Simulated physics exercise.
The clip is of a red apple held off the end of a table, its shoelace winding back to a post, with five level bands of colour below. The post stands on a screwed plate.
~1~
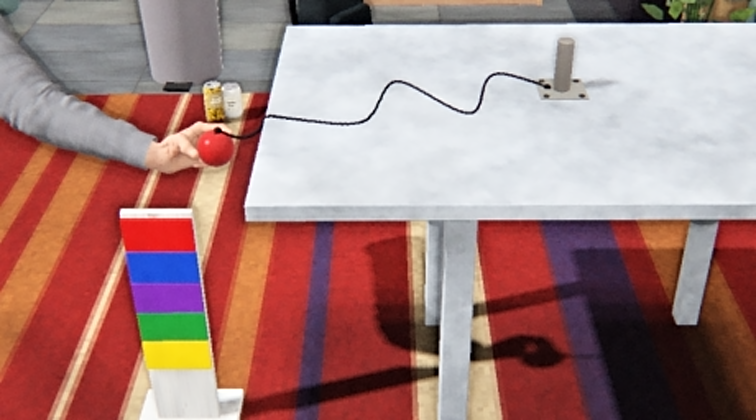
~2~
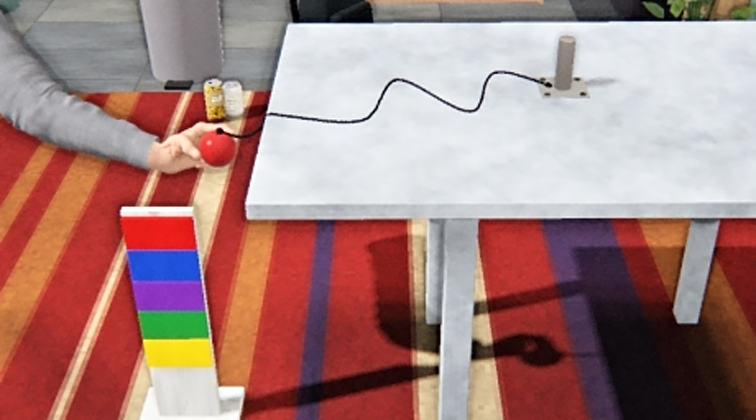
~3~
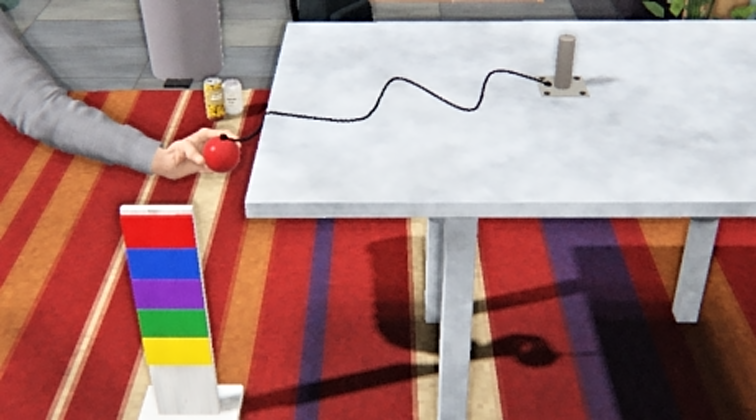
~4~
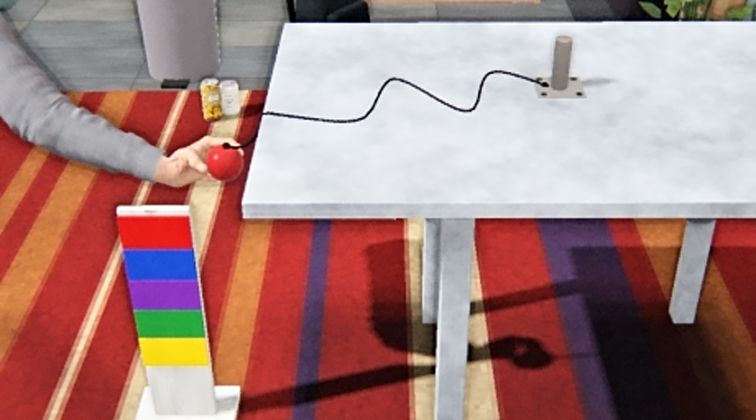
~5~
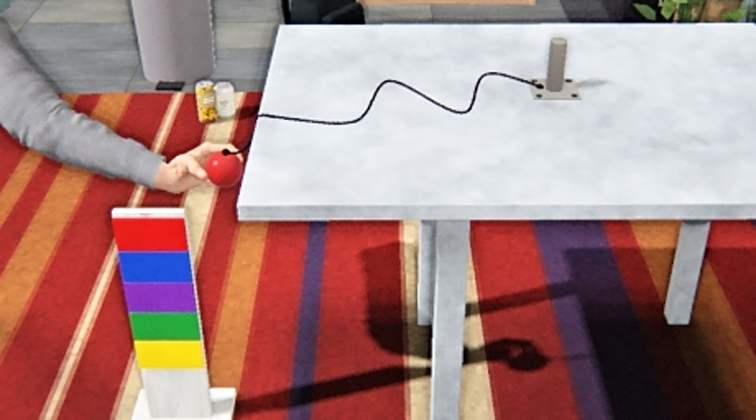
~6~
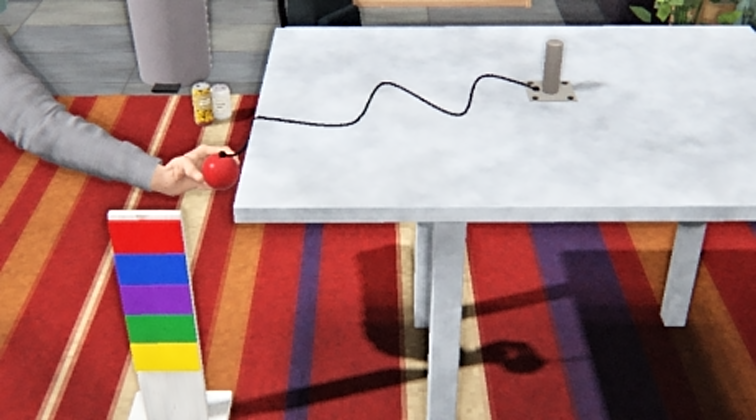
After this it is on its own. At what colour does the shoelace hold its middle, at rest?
The green one.
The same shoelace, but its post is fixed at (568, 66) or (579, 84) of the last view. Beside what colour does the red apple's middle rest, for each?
One after the other, purple; purple.
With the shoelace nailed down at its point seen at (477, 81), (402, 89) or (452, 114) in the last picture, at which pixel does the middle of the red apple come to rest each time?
Try by try, around (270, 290), (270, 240) and (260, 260).
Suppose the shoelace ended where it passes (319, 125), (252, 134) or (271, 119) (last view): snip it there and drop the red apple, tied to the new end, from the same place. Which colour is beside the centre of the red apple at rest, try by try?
It would be red; purple; blue.
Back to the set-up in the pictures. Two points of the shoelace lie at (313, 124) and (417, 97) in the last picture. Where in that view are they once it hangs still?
They go to (263, 213) and to (321, 105).
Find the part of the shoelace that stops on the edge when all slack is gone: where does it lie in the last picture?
That spot is around (375, 91).
Soon after, apple near (250, 310); level with purple.
After that, apple near (300, 308); level with green.
And then, apple near (256, 318); level with green.
In the end, apple near (276, 318); level with green. The shoelace holds its middle at green.
